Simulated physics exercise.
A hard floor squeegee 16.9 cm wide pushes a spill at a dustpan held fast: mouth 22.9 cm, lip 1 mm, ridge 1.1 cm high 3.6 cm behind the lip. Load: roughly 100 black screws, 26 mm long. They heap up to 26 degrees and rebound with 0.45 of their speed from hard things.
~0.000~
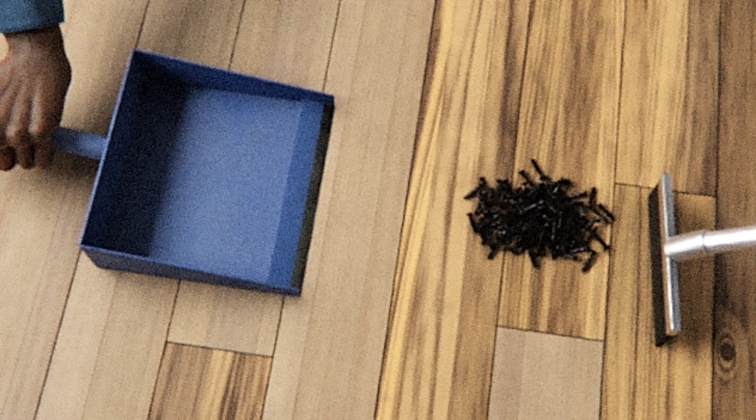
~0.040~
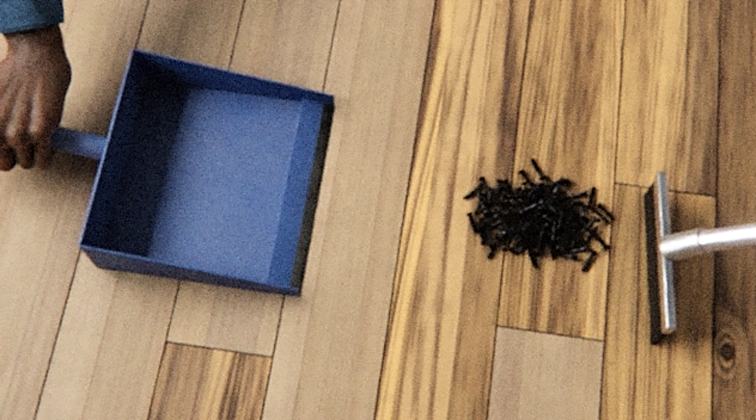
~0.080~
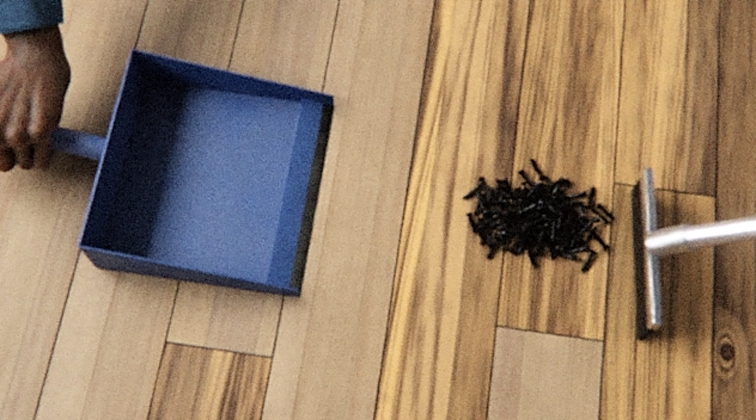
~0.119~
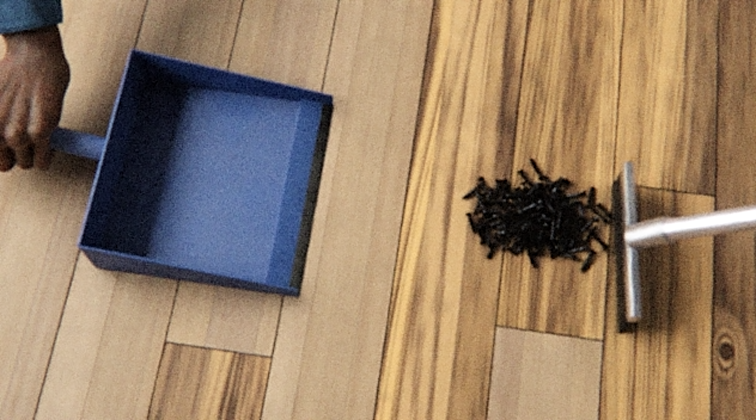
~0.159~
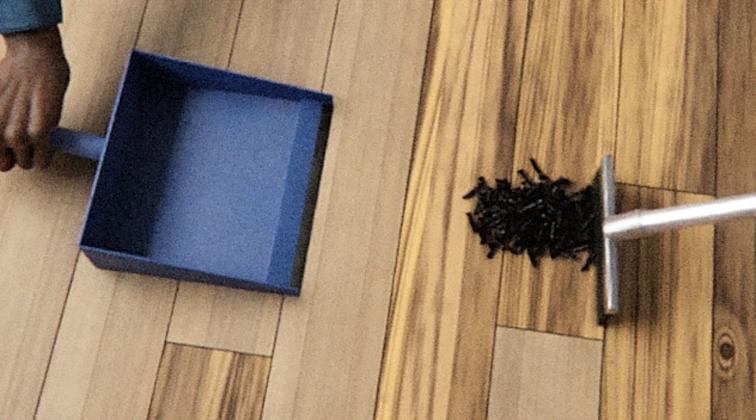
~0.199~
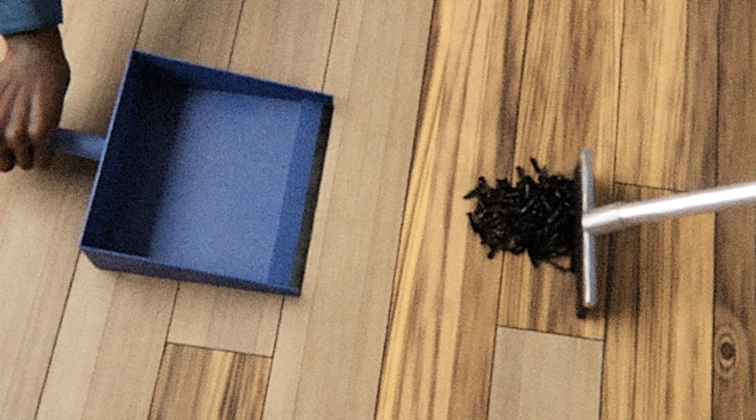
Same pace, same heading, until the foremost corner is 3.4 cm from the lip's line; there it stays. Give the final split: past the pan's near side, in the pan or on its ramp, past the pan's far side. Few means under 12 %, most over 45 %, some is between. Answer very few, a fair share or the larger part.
Past the pan's near side: Very few; in the pan or on its ramp: A fair share; past the pan's far side: Very few.
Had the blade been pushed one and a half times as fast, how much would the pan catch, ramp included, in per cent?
Then about 40 per cent.
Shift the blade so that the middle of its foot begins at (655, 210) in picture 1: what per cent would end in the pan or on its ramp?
About 10 per cent.
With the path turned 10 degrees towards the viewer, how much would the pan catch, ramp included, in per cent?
Then about 30 per cent.
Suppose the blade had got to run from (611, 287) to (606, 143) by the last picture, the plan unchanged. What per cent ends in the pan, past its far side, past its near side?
Pan 0, far 20, near 0.
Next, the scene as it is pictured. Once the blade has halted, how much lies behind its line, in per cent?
Some 5 per cent.
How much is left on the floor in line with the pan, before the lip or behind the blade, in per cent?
About 80 per cent.
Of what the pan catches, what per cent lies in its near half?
Some 20 per cent.
After 0.42 s, middle of the blade 16 cm from the lip; 0 % over the lip, far side 0 %, near side 0 %.
After 0.57 s, middle of the blade 8 cm from the lip; 0 % over the lip, far side 5 %, near side 0 %.
After 0.84 s, middle of the blade 4 cm from the lip; 20 % over the lip, far side 5 %, near side 0 %.
At rest (2.2 s), near side 0 %, pan 20 %, far side 5 %, in front of the lip or behind the blade 80 %.
